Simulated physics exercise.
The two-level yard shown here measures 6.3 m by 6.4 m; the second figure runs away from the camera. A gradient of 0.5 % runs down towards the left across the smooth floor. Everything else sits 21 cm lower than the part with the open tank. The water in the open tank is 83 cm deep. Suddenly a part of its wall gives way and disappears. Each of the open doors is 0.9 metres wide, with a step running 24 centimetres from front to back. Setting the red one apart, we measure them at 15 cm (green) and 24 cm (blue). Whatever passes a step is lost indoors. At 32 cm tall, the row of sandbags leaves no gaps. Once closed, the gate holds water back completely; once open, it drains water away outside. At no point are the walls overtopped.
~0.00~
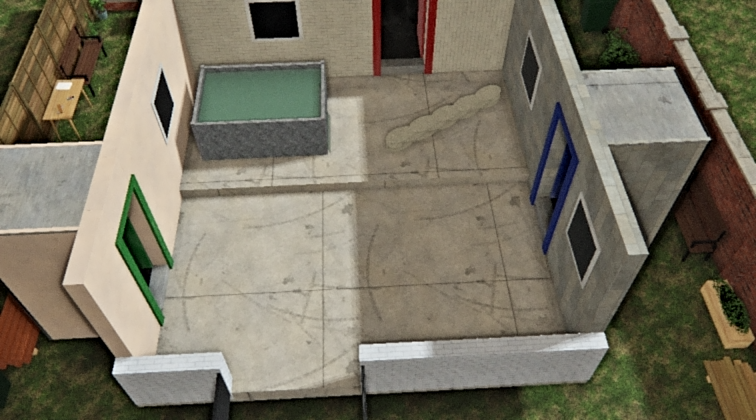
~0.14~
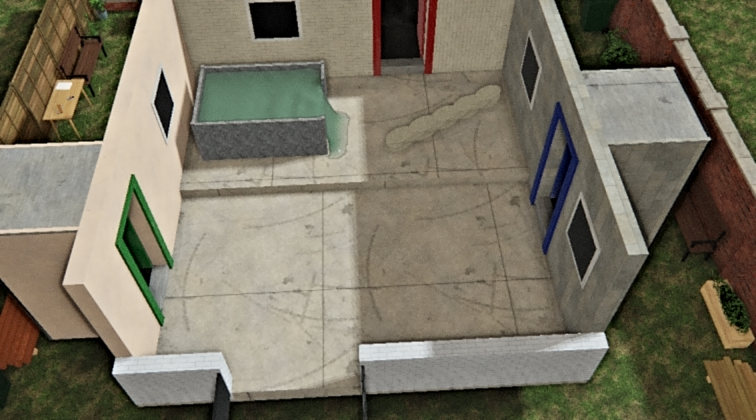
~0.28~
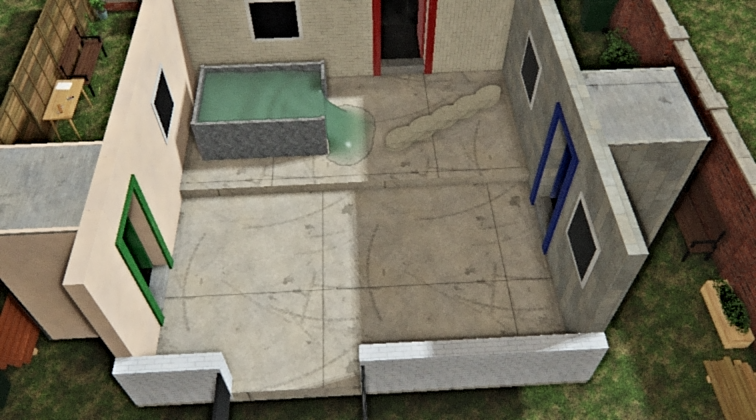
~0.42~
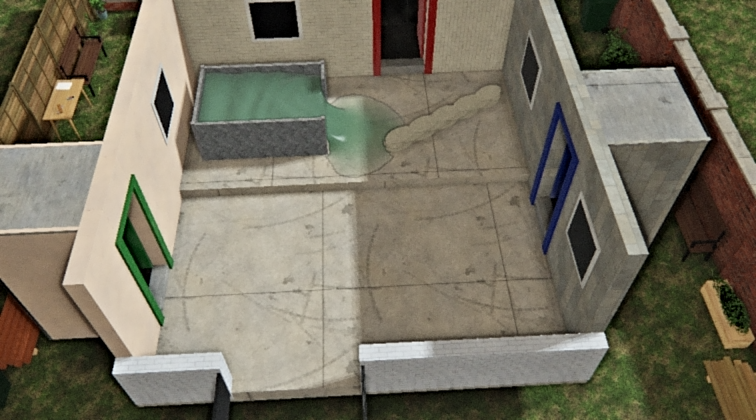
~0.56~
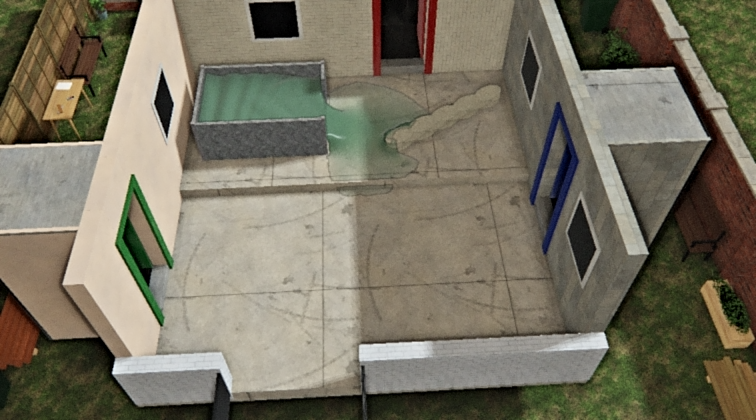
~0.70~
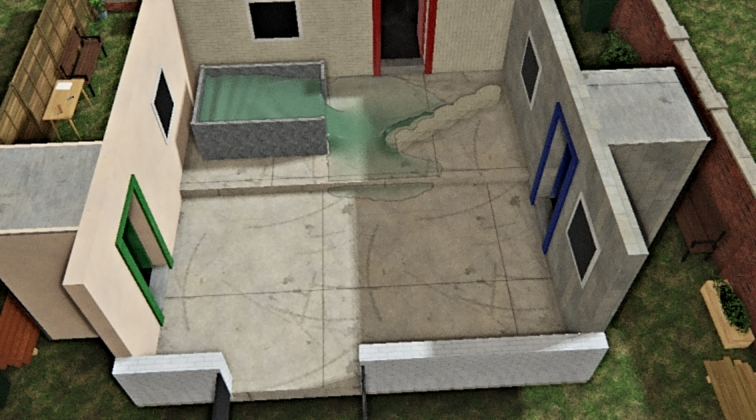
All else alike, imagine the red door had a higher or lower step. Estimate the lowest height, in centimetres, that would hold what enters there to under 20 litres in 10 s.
I would say about 21 cm.
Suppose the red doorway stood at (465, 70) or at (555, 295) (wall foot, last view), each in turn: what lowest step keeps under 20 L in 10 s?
In turn: Roughly 36 cm, roughly 10.0 cm.
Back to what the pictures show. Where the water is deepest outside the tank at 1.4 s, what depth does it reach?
Close to 48 centimetres.
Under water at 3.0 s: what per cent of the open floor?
Some 50 in a hundred.
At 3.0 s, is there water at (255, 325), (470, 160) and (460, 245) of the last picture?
Going in order: Untouched, swamped, swamped.
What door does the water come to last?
Answer: The green door.
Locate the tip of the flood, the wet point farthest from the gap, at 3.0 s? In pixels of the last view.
Pixel close to (562, 359).
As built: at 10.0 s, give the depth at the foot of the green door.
About 9.5 cm.
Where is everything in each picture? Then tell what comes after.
The first picture shows the open tank at (261, 95) is whole and still, 83 cm deep; the red door at (404, 34) is dry.
In the second picture, water pours out at (323, 121) and has run 0.4 m, to (344, 147); about 11 cm deep outside, 83 cm at the back.
In the third picture, water pours out at (324, 123) and has run 0.9 m, to (371, 130); about 13 cm deep outside, 83 cm at the back.
In the fourth picture, water pours out at (324, 124) and has run 1.4 m, to (400, 137); about 10 cm deep outside, 83 cm at the back.
In the fifth picture, the gap is at (324, 124), the front 2.0 m out at (430, 123); the back of the open tank holds 78 cm.
In the sixth picture, water pours out at (324, 124) and has run 2.5 m, to (449, 109); about 5 cm deep outside, 70 cm at the back; 0.2 m in a straight line remain to the red door at (404, 34).
After 1.4 s water covers 30 % of the floor, deepest (48 cm) near (495, 72); 10 cm at the red door, 0 litres in over its 20 cm step.
After 3.0 s water covers 50 % of the floor, deepest (43 cm) near (499, 90); 15 cm at the red door, 1 litre in over its 20 cm step.
After 10.0 s water covers 90 % of the floor, deepest (16 cm) near (197, 91); 9 cm at the red door, 24 litres in over its 20 cm step.
At the red door as built, the water arrived by 0.8 s and peaked near 25 cm at 4.6 s.
Run again over the same 10 s with other heights there, 33 litres in over 19 cm, 12 litres over 22.5 cm. The limit of 20 litres is kept from about 21 cm up.
